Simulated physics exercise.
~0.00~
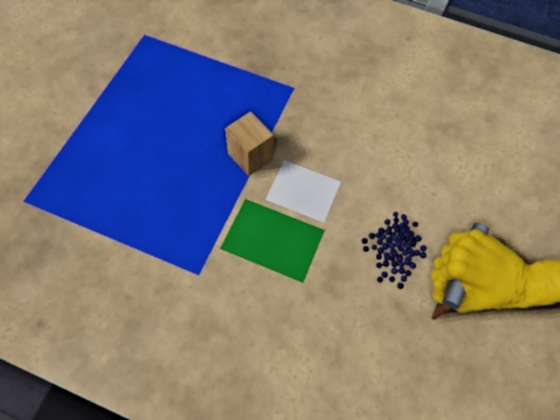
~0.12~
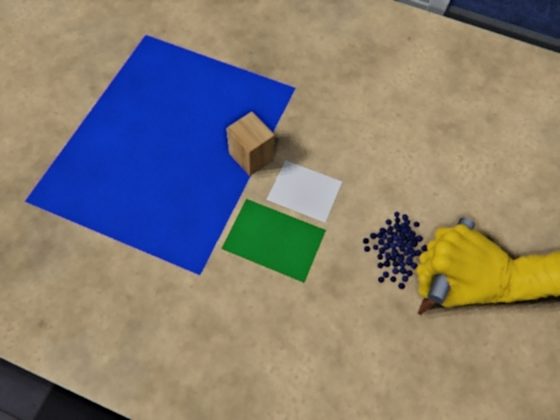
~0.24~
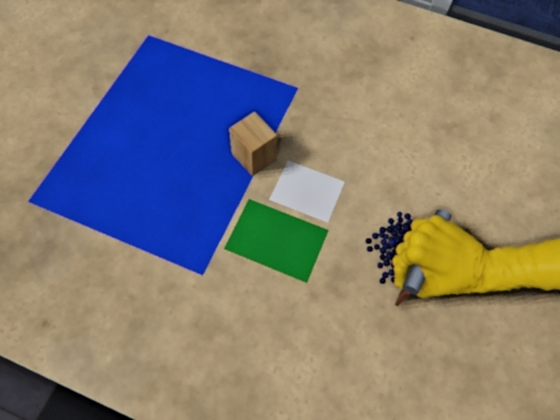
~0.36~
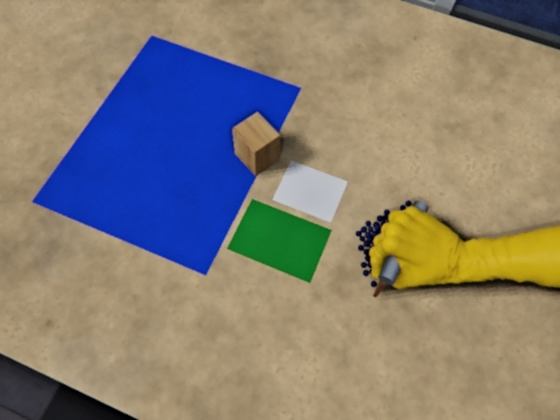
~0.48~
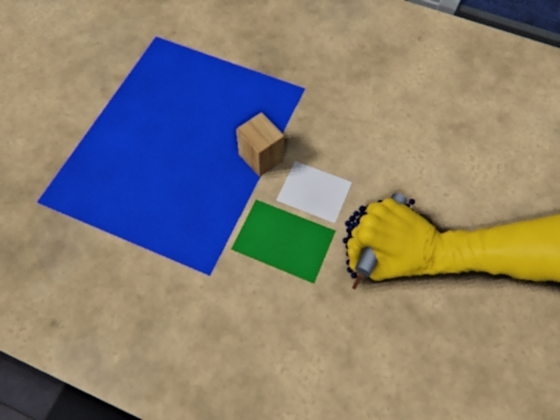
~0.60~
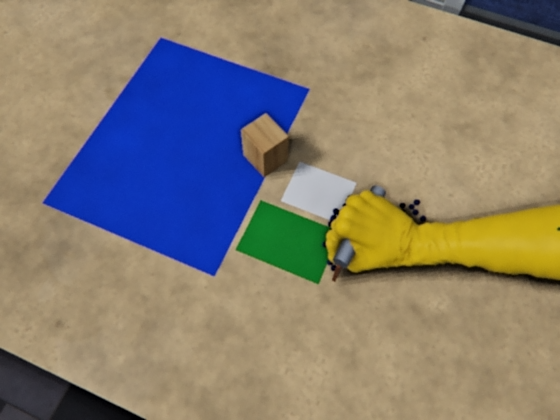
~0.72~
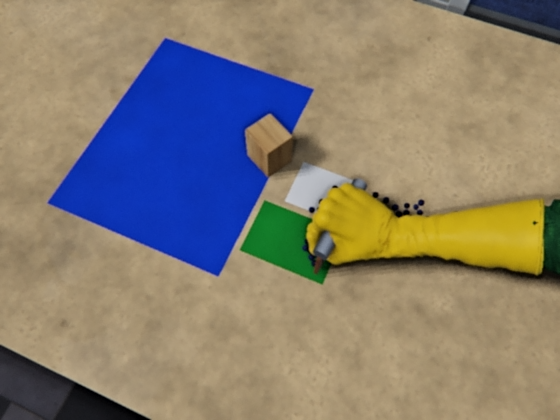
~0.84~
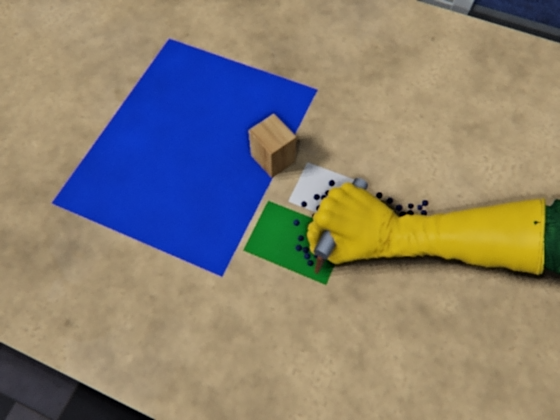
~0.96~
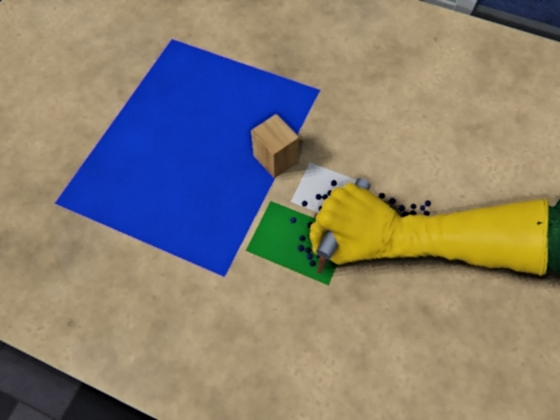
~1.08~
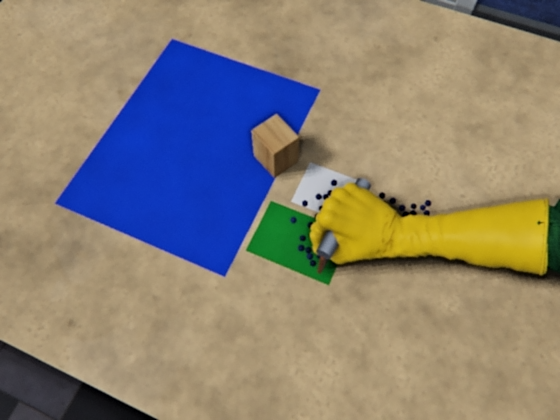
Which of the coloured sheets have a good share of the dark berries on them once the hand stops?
The white sheet and the green sheet each end up with a good share of the berries, while the blue sheet has none.
